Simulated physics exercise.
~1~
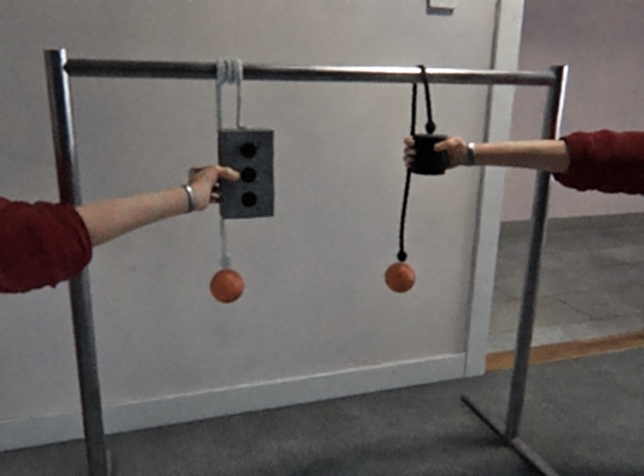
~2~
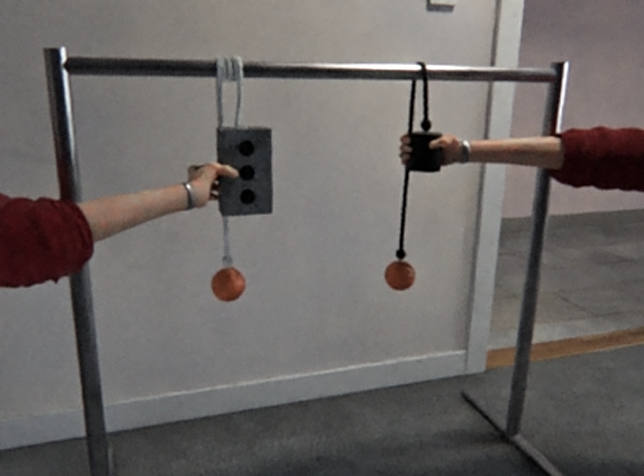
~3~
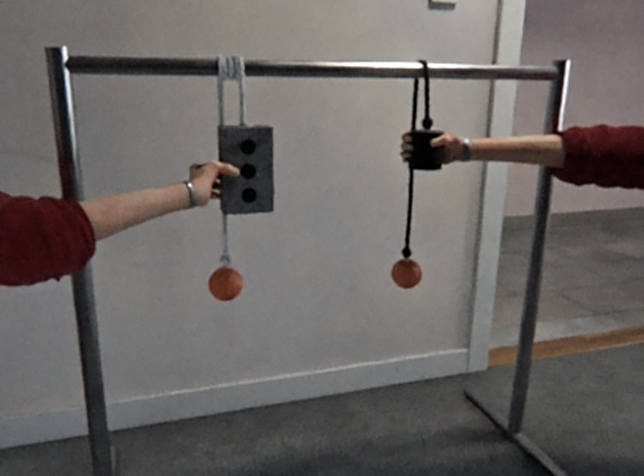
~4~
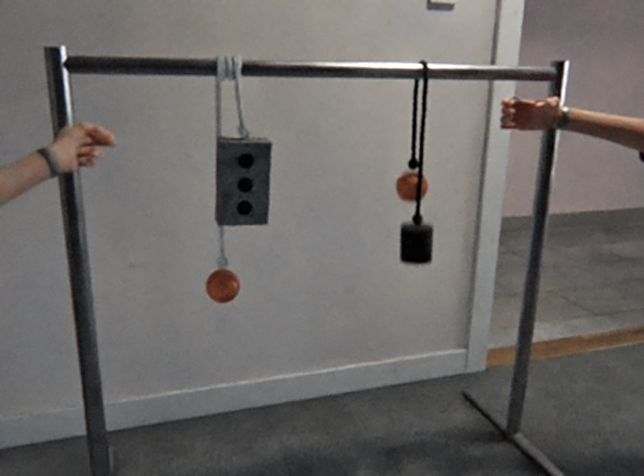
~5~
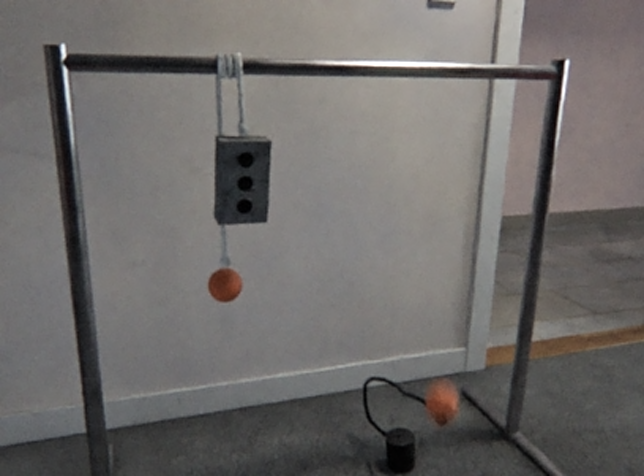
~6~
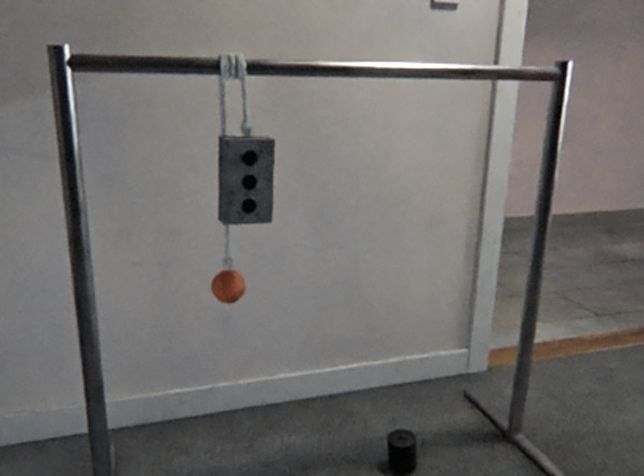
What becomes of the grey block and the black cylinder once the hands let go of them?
The grey block stays hanging from the rail at about the same height, while the black cylinder drops to the floor as its rope runs over the rail.
